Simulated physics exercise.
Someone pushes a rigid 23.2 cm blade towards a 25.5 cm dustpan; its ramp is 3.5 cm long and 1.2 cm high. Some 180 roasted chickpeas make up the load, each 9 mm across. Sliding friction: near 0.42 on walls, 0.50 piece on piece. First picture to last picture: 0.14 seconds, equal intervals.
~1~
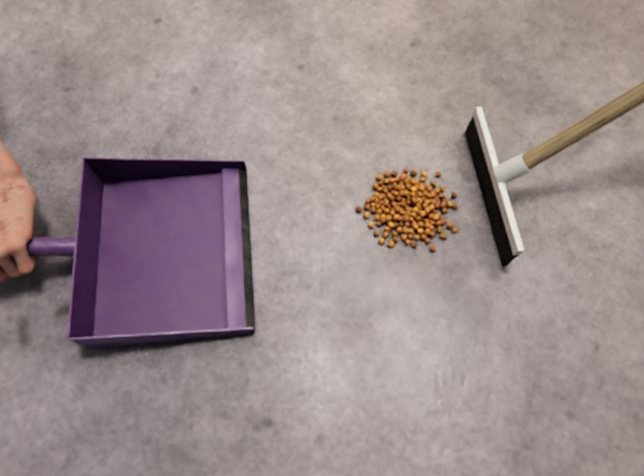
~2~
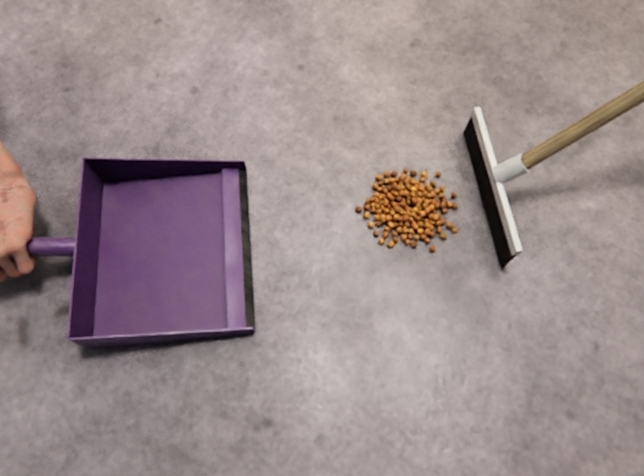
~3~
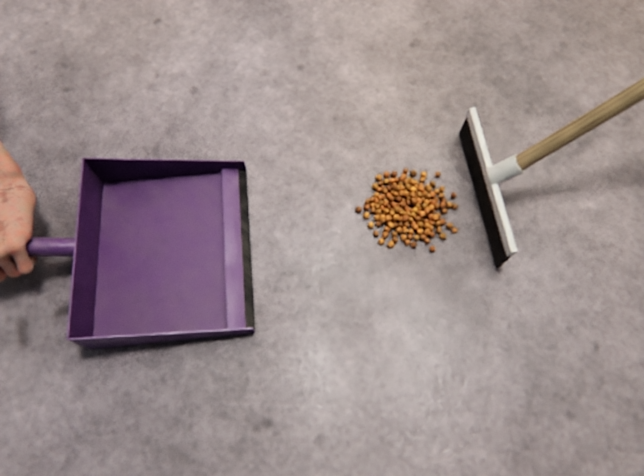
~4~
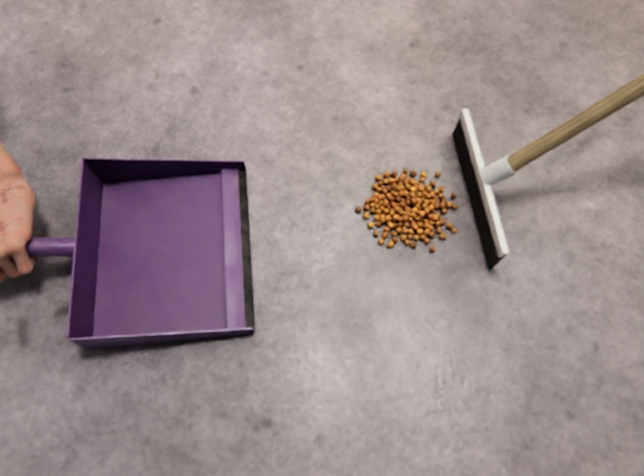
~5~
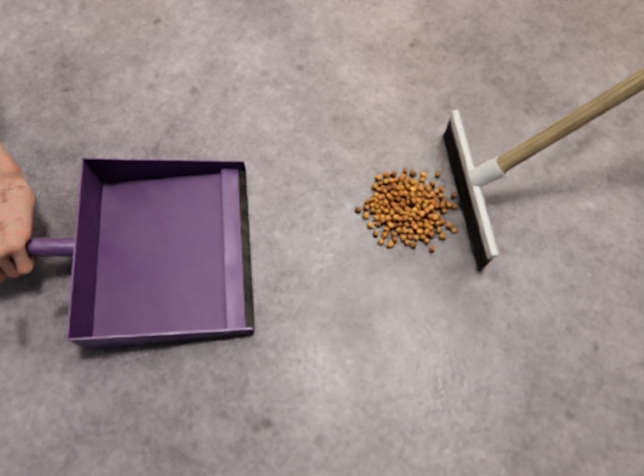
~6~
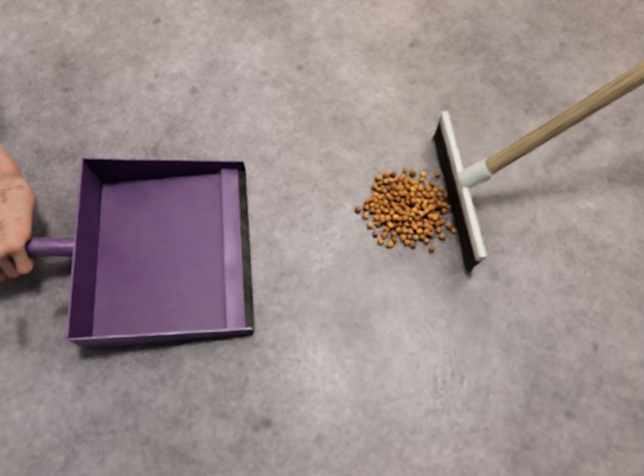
At the start, a hand holds a purple dustpan still at the left, with a pile of small brown roasted chickpeas to its right and a wooden-handled blade beyond them. The blade slides slowly, then faster, a short way left until it touches the pile's right edge, barely shifting a few pieces.
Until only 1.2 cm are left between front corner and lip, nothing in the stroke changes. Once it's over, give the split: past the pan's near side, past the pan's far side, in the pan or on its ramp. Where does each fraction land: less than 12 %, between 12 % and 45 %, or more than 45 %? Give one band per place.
Outcome: Near side: I predict a minor share of the load; far side: I predict a minor share of the load; pan: I predict a major share of the load.
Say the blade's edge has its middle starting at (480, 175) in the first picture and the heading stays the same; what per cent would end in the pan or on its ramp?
I'd put it at around 55 per cent.
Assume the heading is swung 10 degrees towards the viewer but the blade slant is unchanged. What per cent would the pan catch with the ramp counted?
That gives near 55 in a hundred.
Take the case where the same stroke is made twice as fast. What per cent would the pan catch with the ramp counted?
I'd put it at roughly 60 per cent.
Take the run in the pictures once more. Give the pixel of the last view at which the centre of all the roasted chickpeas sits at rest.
Somewhere near (242, 229) in the last picture.
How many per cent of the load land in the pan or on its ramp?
Something like 55 percent.
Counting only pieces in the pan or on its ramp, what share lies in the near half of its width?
I'd say near 30 per cent.
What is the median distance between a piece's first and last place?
Median: Approx. 26 cm.
Then, 0.27 s after the last picture, middle of the blade 17 cm from the lip; 0 % over the lip, far side 5 %, near side 0 %.
Then, 0.45 s after the last picture, middle of the blade 7 cm from the lip; 0 % over the lip, far side 5 %, near side 0 %.
Then, 0.75 s after the last picture, middle of the blade 1 cm from the lip; 55 % over the lip, far side 5 %, near side 0 %.
In the end, near side 0 %, far side 5 %, pan 55 %, in front of the lip or behind the blade 40 %.
